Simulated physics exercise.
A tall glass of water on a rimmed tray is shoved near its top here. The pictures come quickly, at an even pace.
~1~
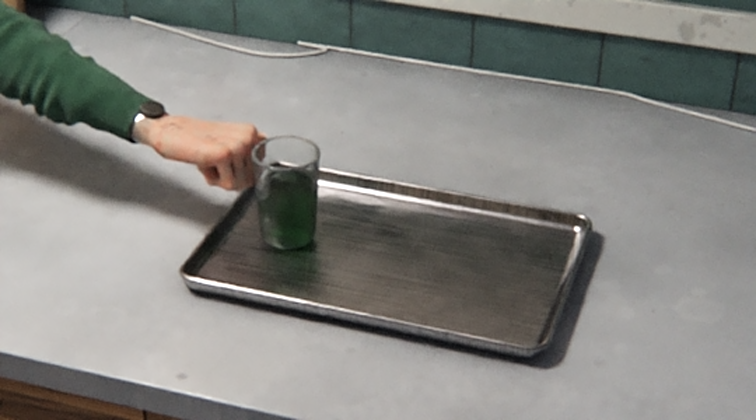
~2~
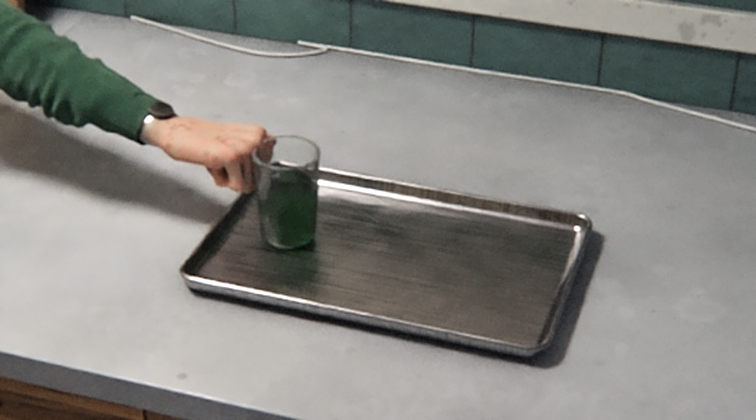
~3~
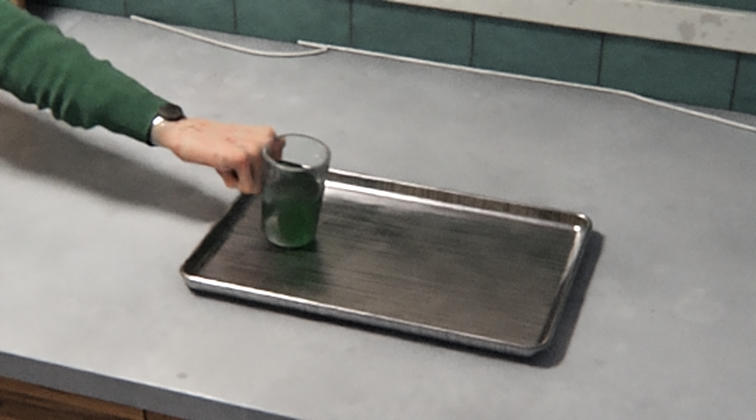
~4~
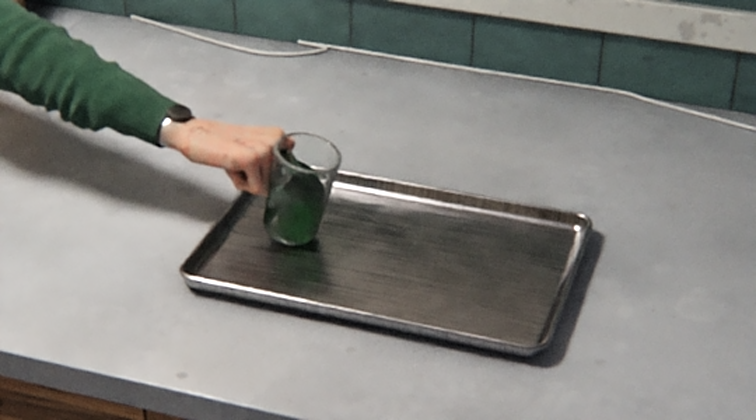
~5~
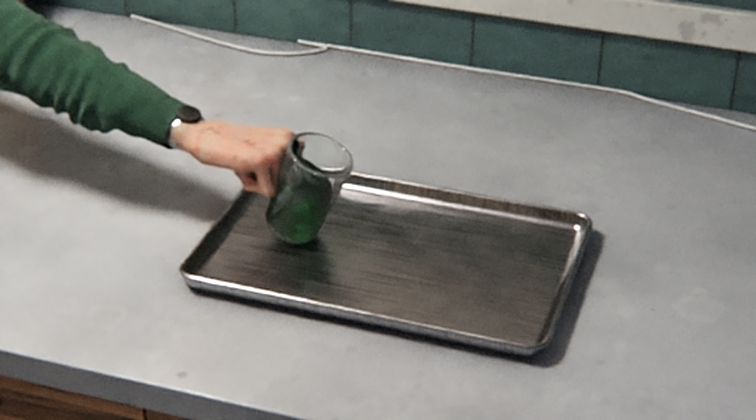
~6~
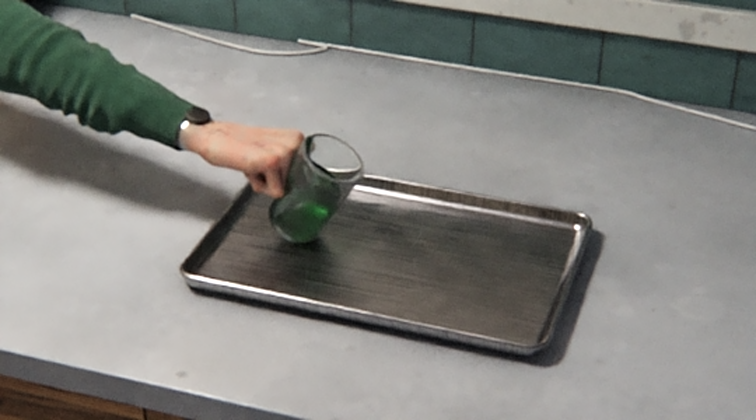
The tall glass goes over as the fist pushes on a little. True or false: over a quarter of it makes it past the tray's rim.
True.
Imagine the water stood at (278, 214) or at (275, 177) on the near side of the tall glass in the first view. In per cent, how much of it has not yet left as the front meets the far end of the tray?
Roughly 50 per cent, and 40 per cent.
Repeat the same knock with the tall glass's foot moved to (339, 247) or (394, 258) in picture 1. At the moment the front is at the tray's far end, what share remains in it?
70 %, then 80 %.
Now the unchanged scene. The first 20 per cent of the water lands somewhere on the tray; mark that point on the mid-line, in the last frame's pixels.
Close to (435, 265).
A moment on, the tall glass lies on its side and 94 per cent is in the glass, 4 on the tray and 2 above or beyond its rim.
Next, the tall glass lies on its side and 46 per cent is in the glass, 47 on the tray and 7 above or beyond its rim.
Then the tall glass lies on its side and 24 per cent is in the glass, 58 on the tray and 18 above or beyond its rim.
Later the tall glass lies on its side and 13 per cent is in the glass, 52 on the tray and 35 above or beyond its rim.
In the end 65 per cent is held by tray and glass, 35 is off the tray.
